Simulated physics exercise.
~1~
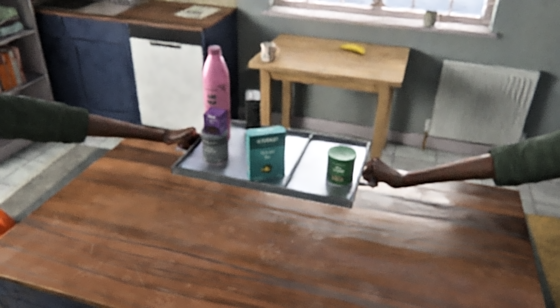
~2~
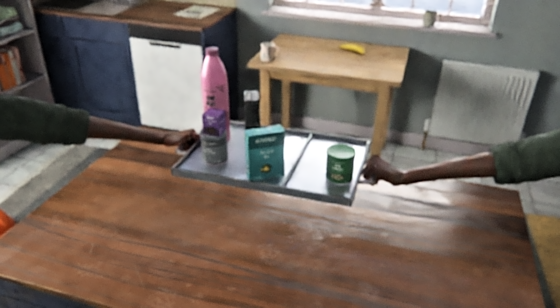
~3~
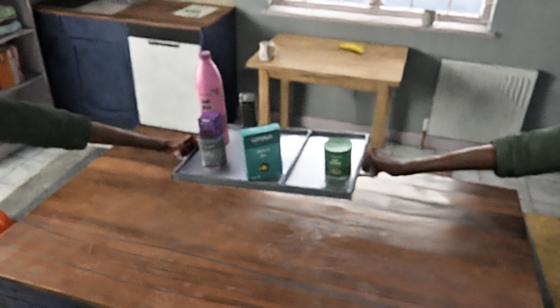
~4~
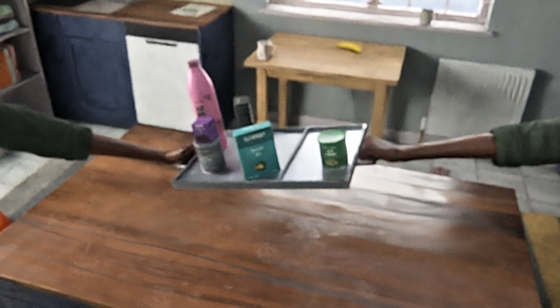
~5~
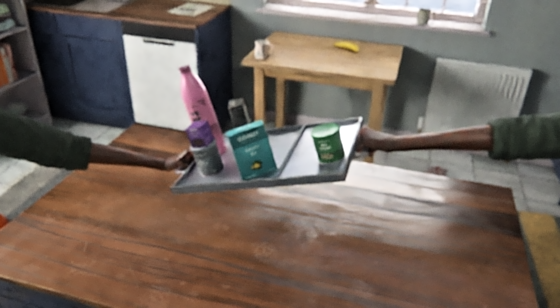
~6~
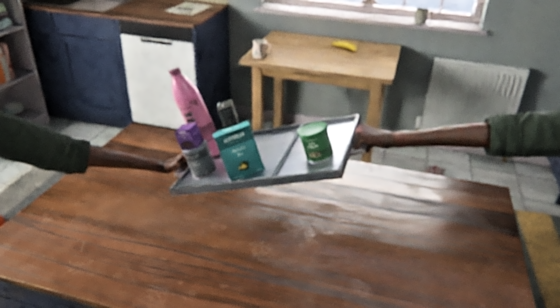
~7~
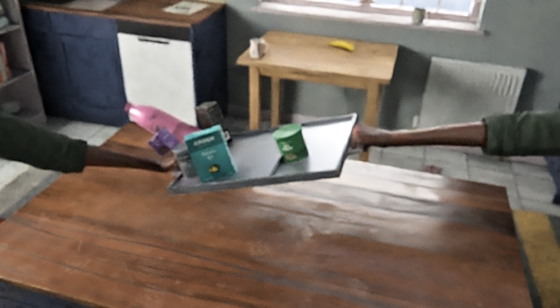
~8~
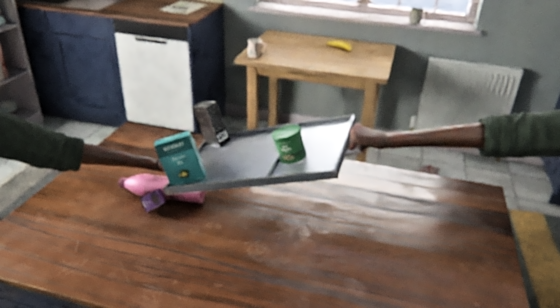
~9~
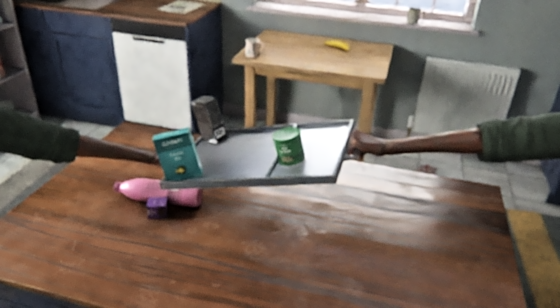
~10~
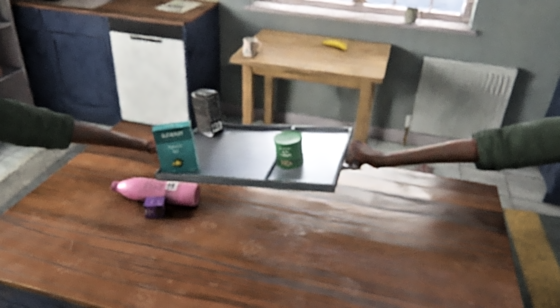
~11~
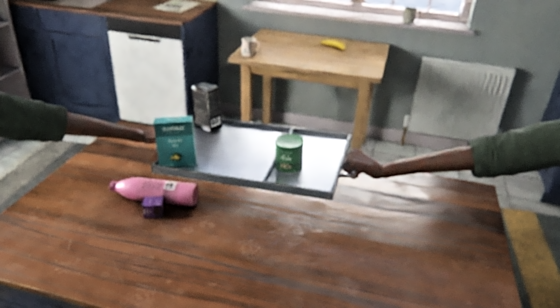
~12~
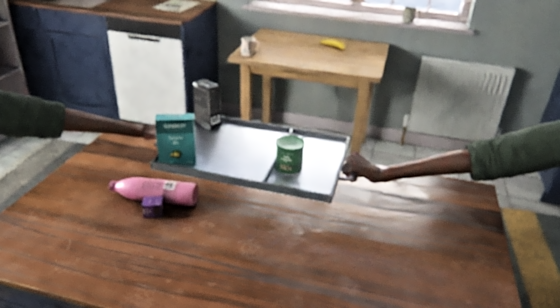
A hand-held tray tilting down to the left, spilling a pink bottle and purple item onto the table, then levelling with the rest aboard.
